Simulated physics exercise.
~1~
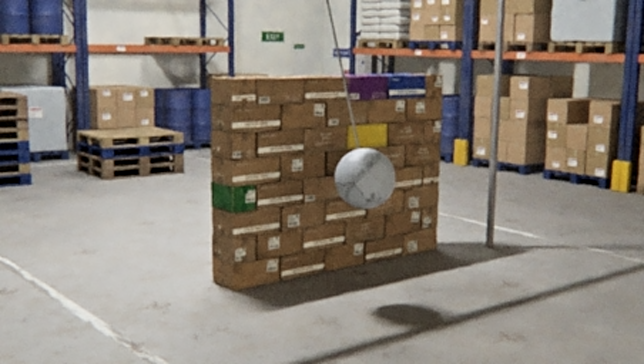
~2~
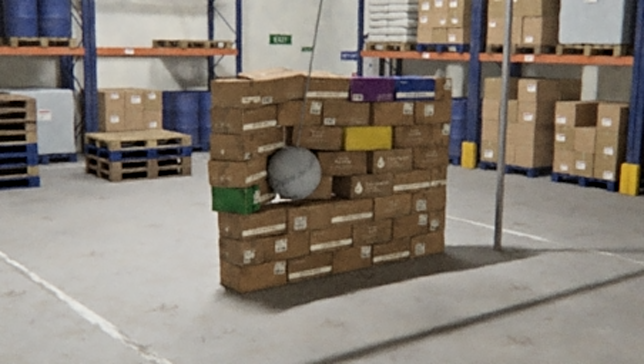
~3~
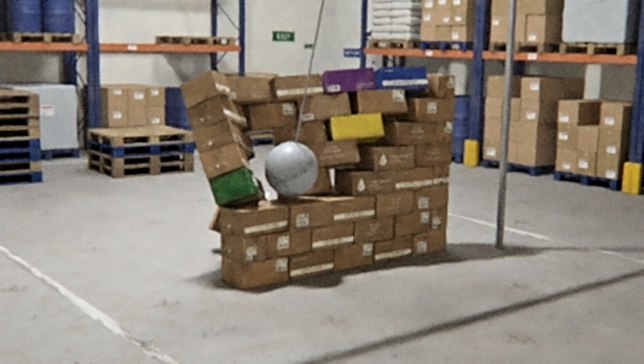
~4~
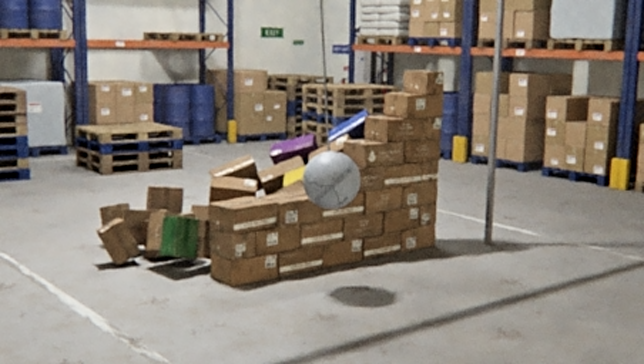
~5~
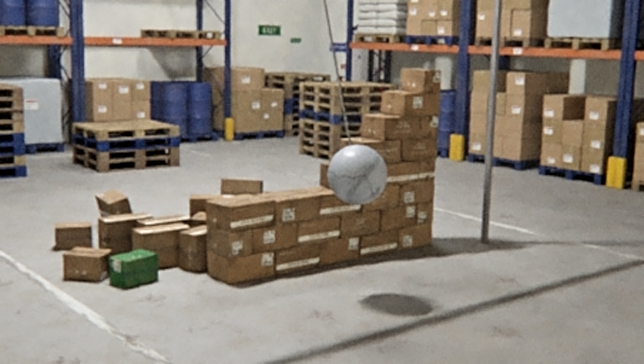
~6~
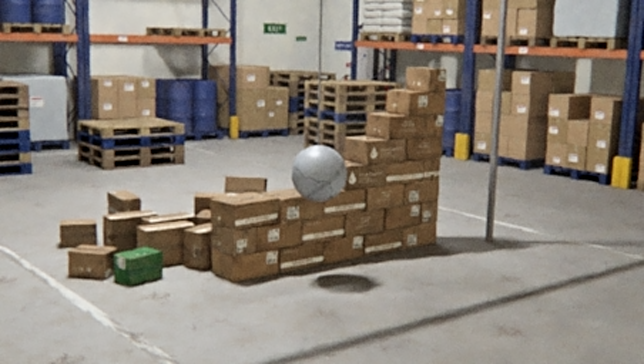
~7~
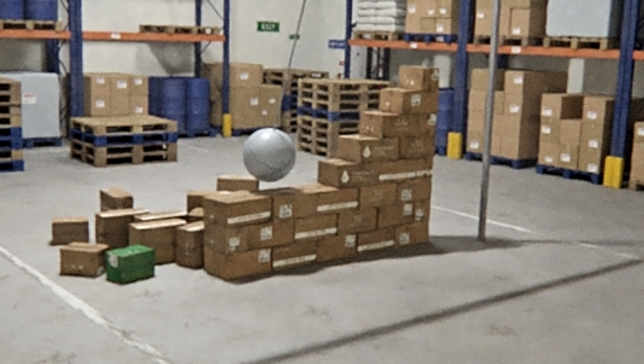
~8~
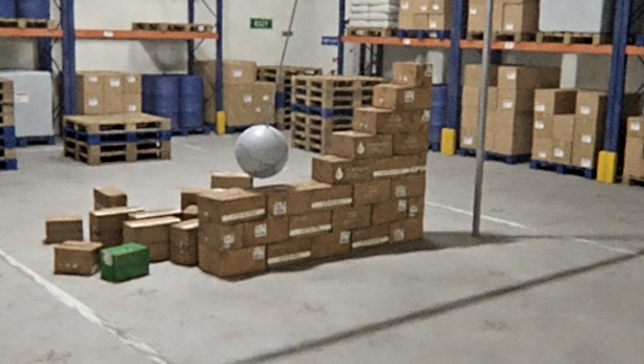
A swinging grey ball knocks the upper left of a carton wall onto the floor.
